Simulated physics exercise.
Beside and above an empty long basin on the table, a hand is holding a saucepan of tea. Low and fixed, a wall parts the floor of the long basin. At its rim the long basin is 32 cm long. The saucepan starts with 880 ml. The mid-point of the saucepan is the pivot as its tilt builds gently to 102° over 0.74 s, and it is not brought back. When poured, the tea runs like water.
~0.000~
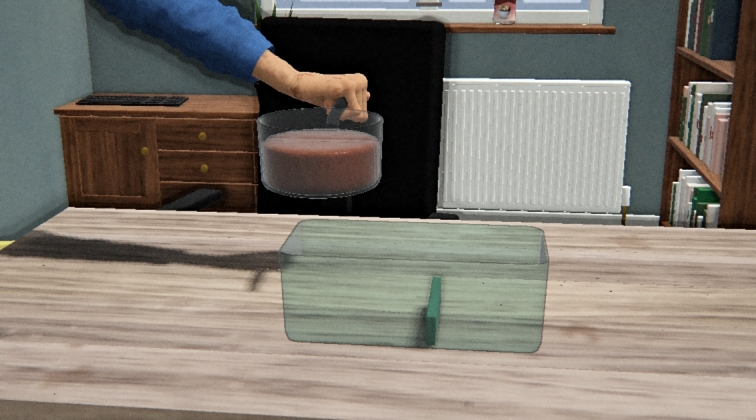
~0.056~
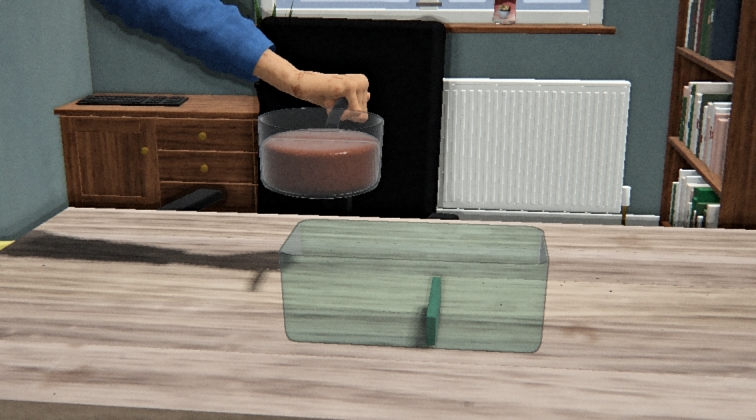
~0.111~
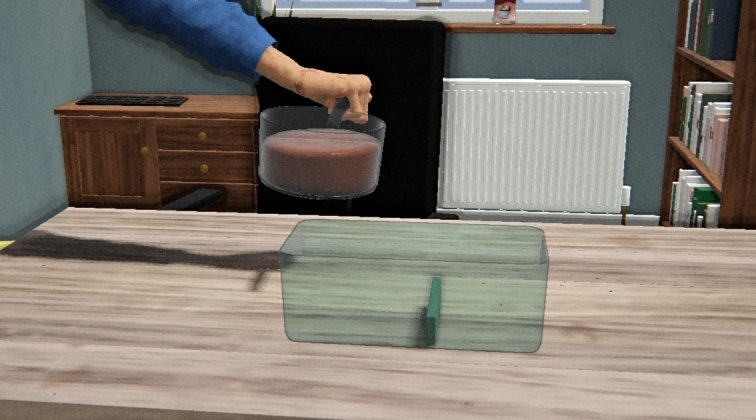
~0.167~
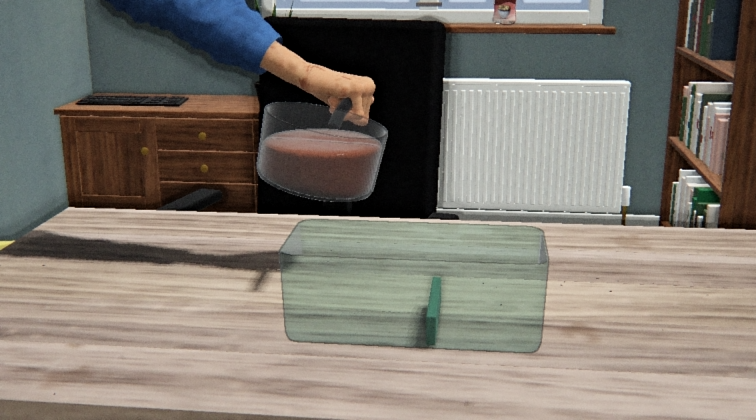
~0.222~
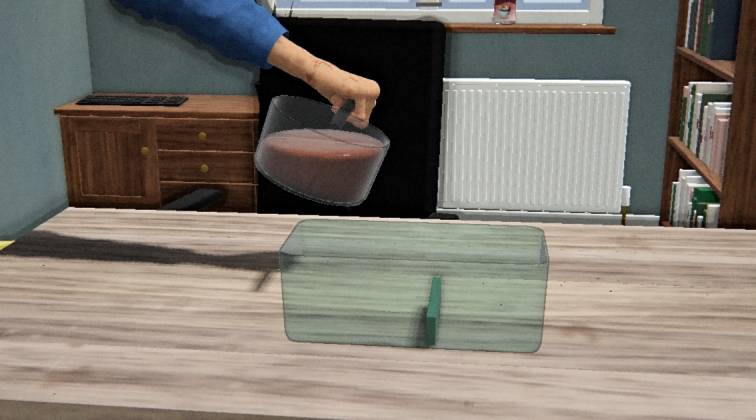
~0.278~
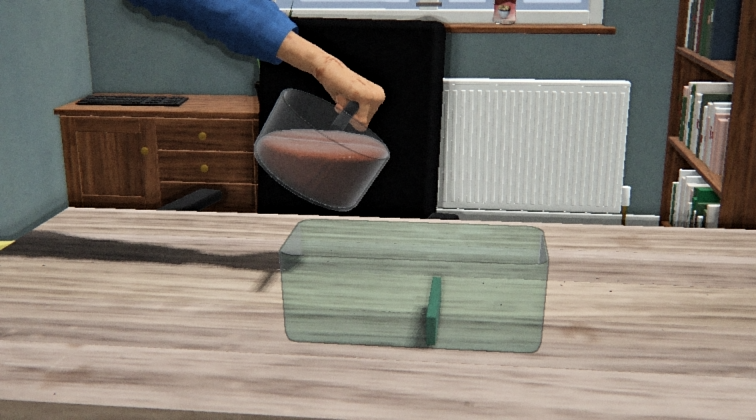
To begin with, a hand holds a clear round container of reddish-brown liquid level above an empty, greenish see-through basin with a low green wall inside. The hand then gradually tilts the container down to the right, slowly at first and then further, while the basin stays still.
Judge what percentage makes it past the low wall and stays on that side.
Some 26 per cent makes it over and stays.
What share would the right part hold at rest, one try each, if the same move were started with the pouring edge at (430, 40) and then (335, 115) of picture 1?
The first try gives 75 percent and the second 15 percent.
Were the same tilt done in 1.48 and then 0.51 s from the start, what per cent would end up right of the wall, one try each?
Result: 40 per cent, then 20 per cent.
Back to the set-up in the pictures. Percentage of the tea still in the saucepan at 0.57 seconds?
Still held: Roughly 38 % of the total.
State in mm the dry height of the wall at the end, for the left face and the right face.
I'd say some 14 mm on the left and some 26 mm on the right.
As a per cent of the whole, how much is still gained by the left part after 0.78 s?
It comes to about 7 per cent.
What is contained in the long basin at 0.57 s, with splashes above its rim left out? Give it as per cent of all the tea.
Roughly 30 percent of it.
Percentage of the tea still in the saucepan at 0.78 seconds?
Around 10 in a hundred is still there.
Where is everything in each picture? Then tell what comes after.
Tilt 0°; pouring edge (381, 122); surface from (264, 139) to (380, 142); the long basin's rim runs from (290, 237) to (545, 246); the wall's top is at (434, 297), in the first frame.
Tilt 1°; pouring edge (382, 123); surface from (265, 139) to (380, 142), in the second frame.
Tilt 6°; pouring edge (384, 128); surface from (266, 138) to (381, 143), in the third frame.
Tilt 12°; pouring edge (386, 136); surface from (265, 138) to (383, 144), in the fourth frame.
Tilt 21°; pouring edge (388, 146); surface from (264, 138) to (385, 145), in the fifth frame.
Tilt 32°; pouring edge (388, 158); surface from (262, 136) to (384, 147); 1 per cent is over the edge, in the sixth frame.
By 0.57 s the tilt is 89° and 38 per cent is still to pour, 20 is left of the wall and 10 right of it.
By 0.78 s the tilt is 102° and 10 per cent is still to pour, 63 is left of the wall and 22 right of it.
By 1.00 s the tilt is 102° and 1 per cent is still to pour, 68 is left of the wall and 25 right of it.
By 1.24 s the tilt is 102° and 0 per cent is still to pour, 70 is left of the wall and 25 right of it.
At rest 70 per cent lies left of the wall, 26 right of it and 4 outside.
